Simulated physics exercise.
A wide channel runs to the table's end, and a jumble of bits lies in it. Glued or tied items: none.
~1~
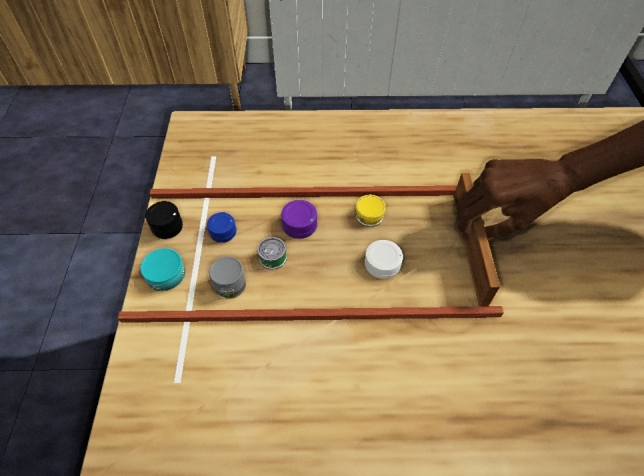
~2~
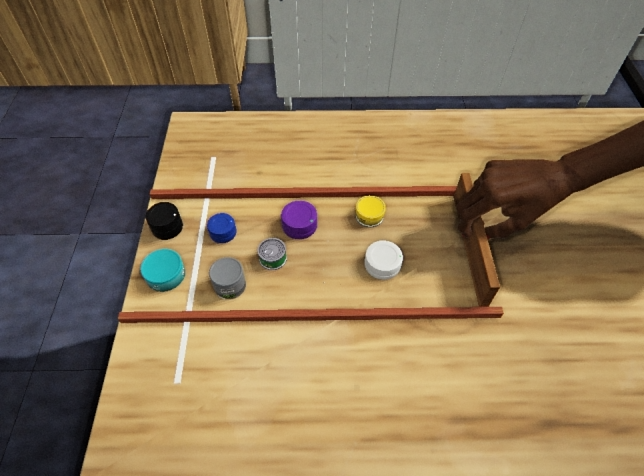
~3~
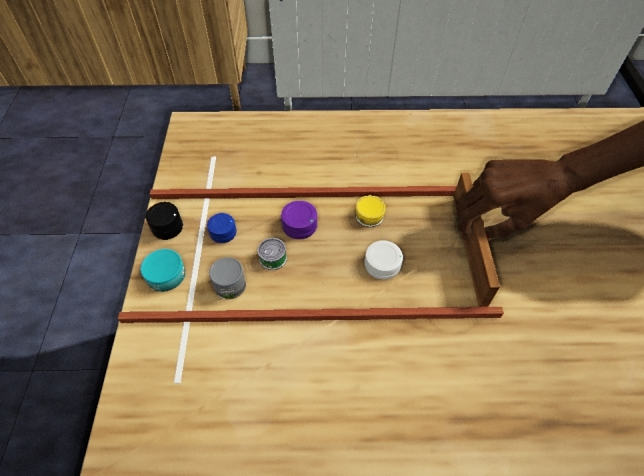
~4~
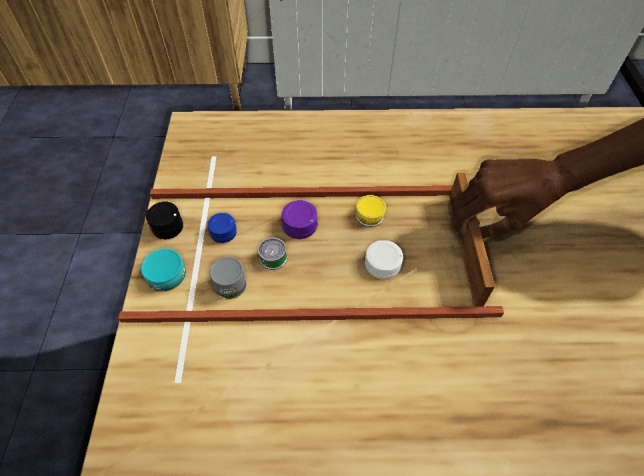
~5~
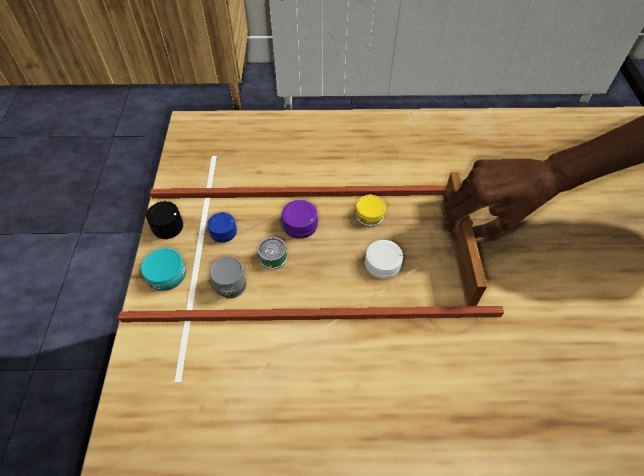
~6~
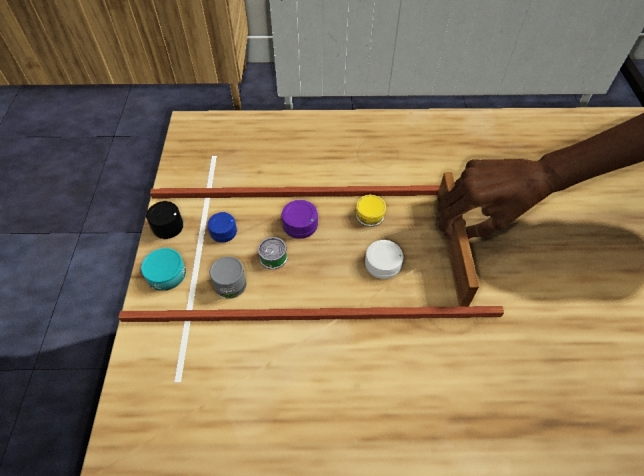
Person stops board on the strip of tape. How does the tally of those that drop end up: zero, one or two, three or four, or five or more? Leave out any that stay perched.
In the end one or two are gone from the table.
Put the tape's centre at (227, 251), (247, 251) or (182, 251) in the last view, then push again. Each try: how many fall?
Per try in turn: 0, 0, 3.
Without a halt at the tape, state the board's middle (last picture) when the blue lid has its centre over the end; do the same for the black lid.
The middle is at (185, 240) when it's the blue lid, and at (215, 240) when it's the black lid.
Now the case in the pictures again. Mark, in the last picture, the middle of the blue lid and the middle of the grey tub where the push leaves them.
Blue lid at about (154, 223), grey tub at about (173, 289).
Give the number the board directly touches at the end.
Count: 4.
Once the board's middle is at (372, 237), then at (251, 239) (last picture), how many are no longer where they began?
So far 2, and 6 at the second.
Early on, none off yet; black lid at rest near (165, 220); turquoise tub at rest near (164, 270); blue lid at rest near (222, 227).
A while later, none off yet; black lid at rest near (165, 220); turquoise tub at rest near (164, 270); blue lid moving near (219, 228).
Finally, the number that fall off is one or two; lost, black lid.
